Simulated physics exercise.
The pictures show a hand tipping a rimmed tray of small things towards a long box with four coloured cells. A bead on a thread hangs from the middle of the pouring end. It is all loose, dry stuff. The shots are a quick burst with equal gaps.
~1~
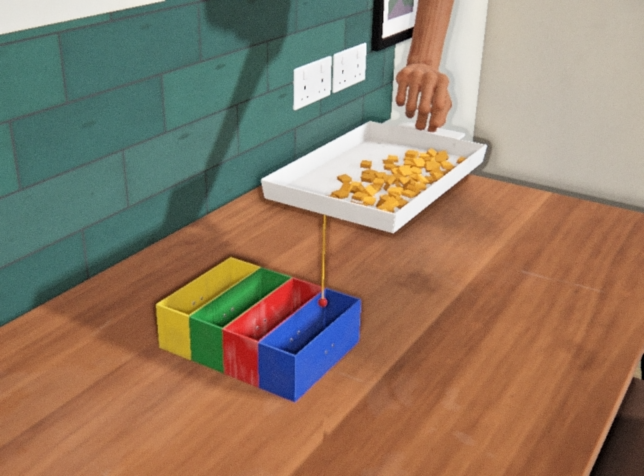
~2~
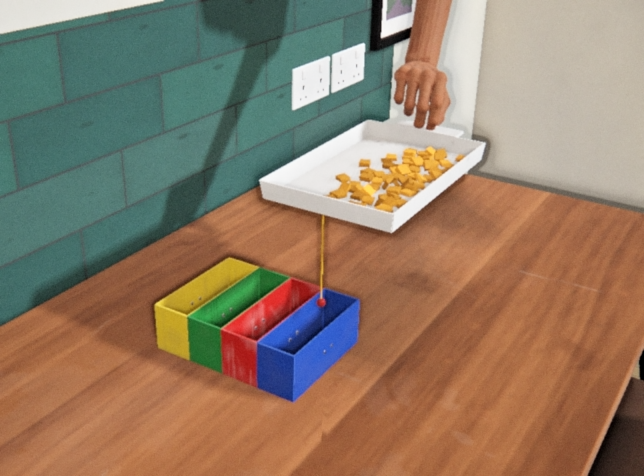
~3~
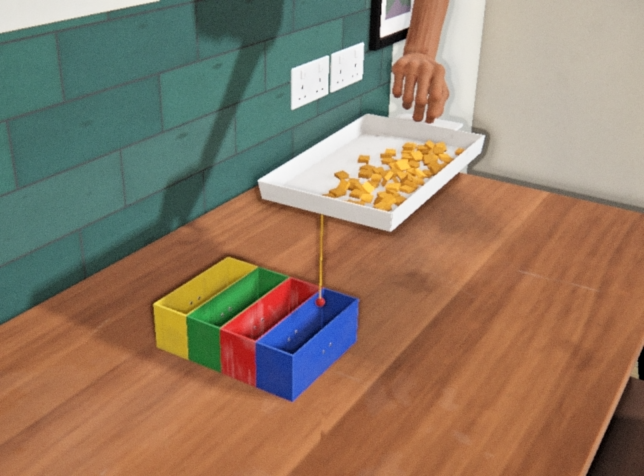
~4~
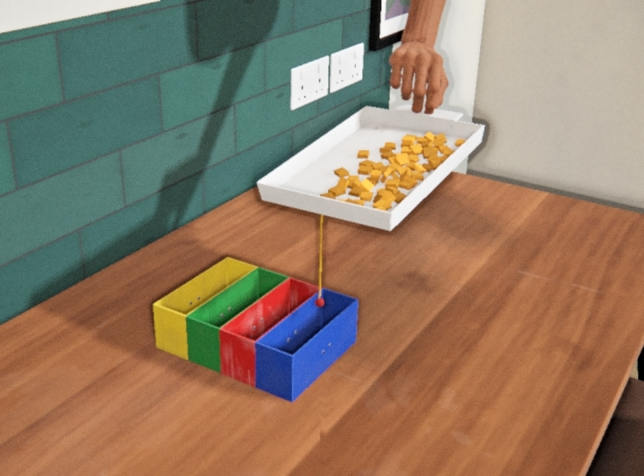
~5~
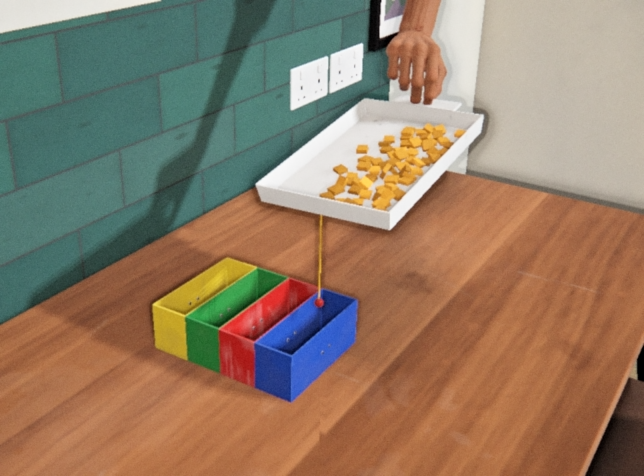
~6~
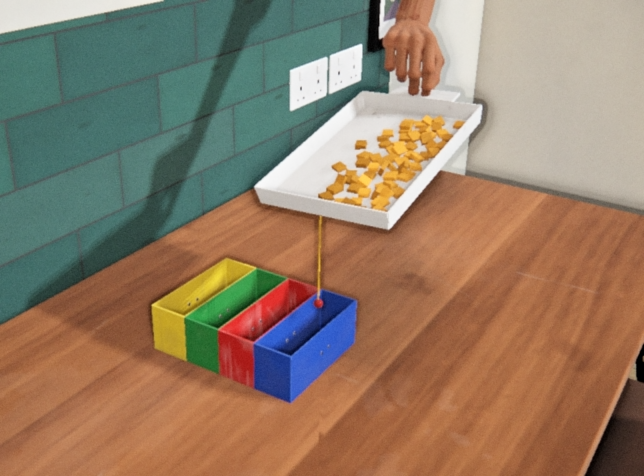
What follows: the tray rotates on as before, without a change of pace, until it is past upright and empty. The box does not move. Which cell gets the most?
It favours the red compartment.
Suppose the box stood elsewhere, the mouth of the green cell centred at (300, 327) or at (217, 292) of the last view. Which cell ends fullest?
First the cell in yellow, then the cell in blue.
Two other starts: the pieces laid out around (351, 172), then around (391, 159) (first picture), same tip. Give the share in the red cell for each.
About 50 and 40 per cent.
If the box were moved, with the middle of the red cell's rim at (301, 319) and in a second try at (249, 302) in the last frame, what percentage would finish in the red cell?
About 20 and 30 per cent.
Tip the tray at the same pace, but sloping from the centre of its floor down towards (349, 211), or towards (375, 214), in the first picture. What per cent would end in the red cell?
Near 0 % and 0 %.
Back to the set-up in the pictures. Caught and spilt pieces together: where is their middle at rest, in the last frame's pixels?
Near (256, 358).
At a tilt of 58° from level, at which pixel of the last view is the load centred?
Close to (315, 179).
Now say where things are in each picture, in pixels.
The first picture shows corners of the pouring end (265, 179) and (394, 213), level; middle of the load (389, 180), small crackers; bead on its thread (322, 302); yellow cell (174, 328); green cell (207, 340); red cell (241, 354); blue cell (277, 368).
The second picture shows corners of the pouring end (263, 180) and (393, 213), level; middle of the load (388, 179).
The third picture shows corners of the pouring end (262, 180) and (391, 212), tipped barely, lowest at the left corner; middle of the load (387, 175).
The fourth picture shows corners of the pouring end (261, 182) and (390, 211), tipped a little, lowest at the left corner; middle of the load (386, 171).
The fifth picture shows corners of the pouring end (259, 184) and (388, 211), tipped a little, lowest at the left corner; middle of the load (385, 166).
The sixth picture shows corners of the pouring end (258, 186) and (387, 211), tipped a little, lowest at the left corner; middle of the load (384, 162); yellow cell (170, 329); green cell (202, 341); red cell (237, 355); blue cell (273, 369).
Just after the last frame, tray tipped steeply; every one on the tray.
A moment on, tray tipped right over; the larger part on the tray; about a tenth in the red cell; just a few in the blue cell; just a few in the green cell; just a few falling or outside the box.
Further on, tray tipped past a quarter turn; roughly half in the red cell; roughly a quarter in the blue cell; roughly a quarter in the green cell; about a tenth falling or outside the box.
When it is over, tray tipped past a quarter turn; roughly half in the red cell; roughly a quarter in the blue cell; roughly a quarter in the green cell; not one in the yellow cell; about a tenth outside the box.
